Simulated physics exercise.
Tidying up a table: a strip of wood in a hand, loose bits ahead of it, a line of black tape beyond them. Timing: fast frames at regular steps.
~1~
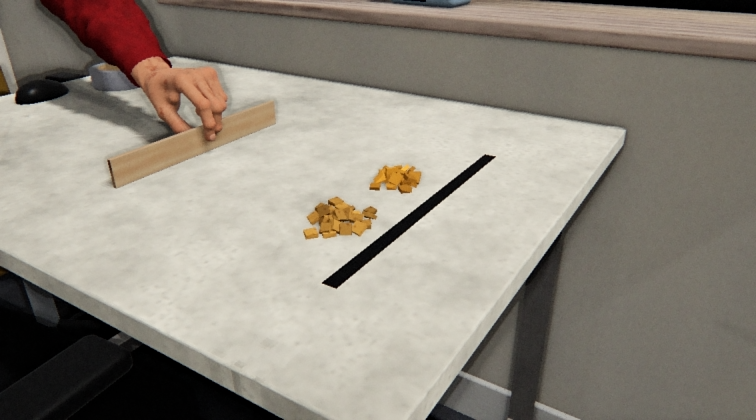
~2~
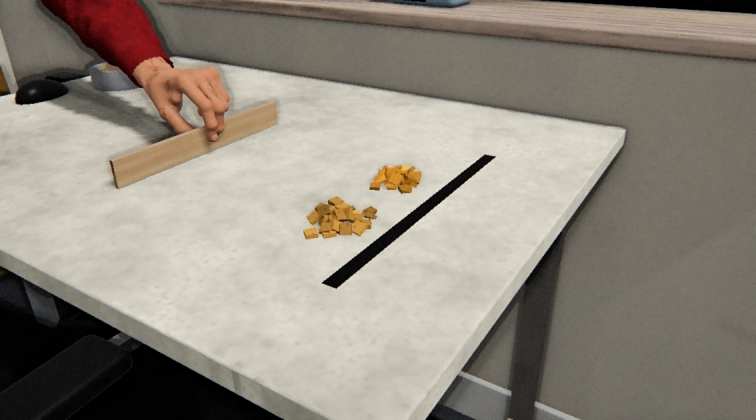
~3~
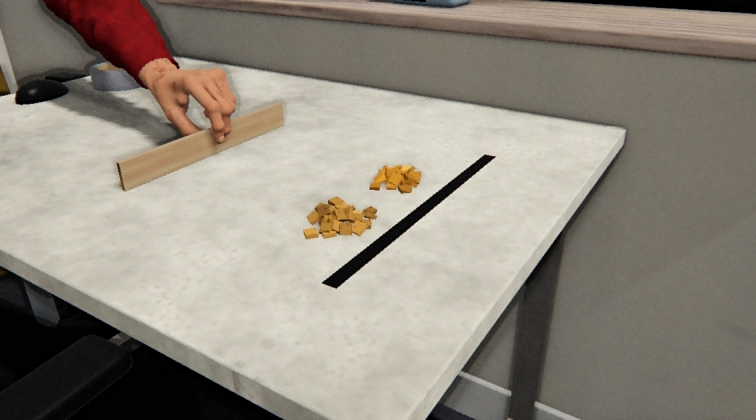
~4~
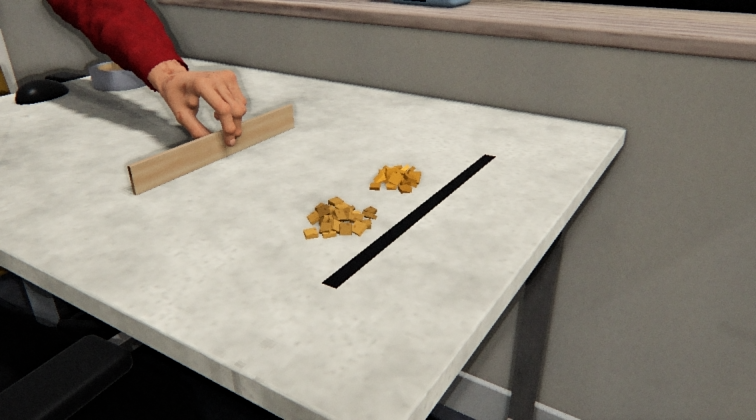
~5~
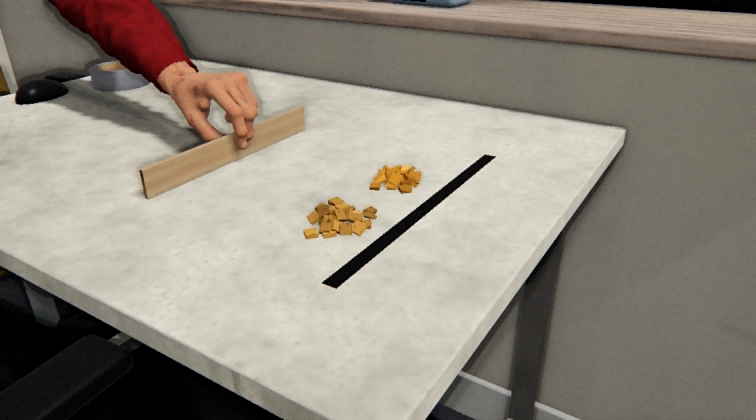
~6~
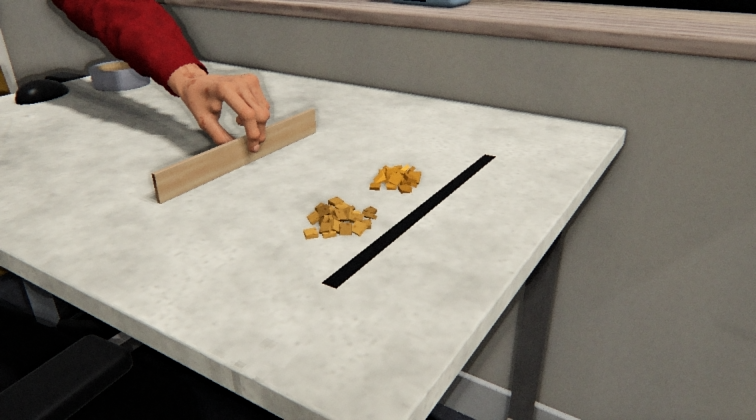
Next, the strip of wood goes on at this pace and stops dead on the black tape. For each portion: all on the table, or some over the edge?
Result: Near portion all held; far portion all held.
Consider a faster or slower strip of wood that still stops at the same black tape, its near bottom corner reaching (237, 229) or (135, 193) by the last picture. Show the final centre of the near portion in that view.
About (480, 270), then about (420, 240).
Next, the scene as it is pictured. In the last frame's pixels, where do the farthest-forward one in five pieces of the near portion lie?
Around (444, 252).
Then, 0.39 s past the last view, strip of wood still moving, near (333, 157); near portion all on the table, its front near (359, 228); far portion all on the table, its front near (405, 189).
Then, 0.80 s past the last view, strip of wood stopped at the black tape; near portion all on the table, its front near (443, 253); far portion all on the table, its front near (479, 200).
Then, 1.08 s past the last view, strip of wood stopped at the black tape; near portion all on the table, its front near (453, 246); far portion all on the table, its front near (481, 201).
Finally, strip of wood stopped at the black tape; near portion all on the table, its front near (453, 246); far portion all on the table, its front near (481, 201).
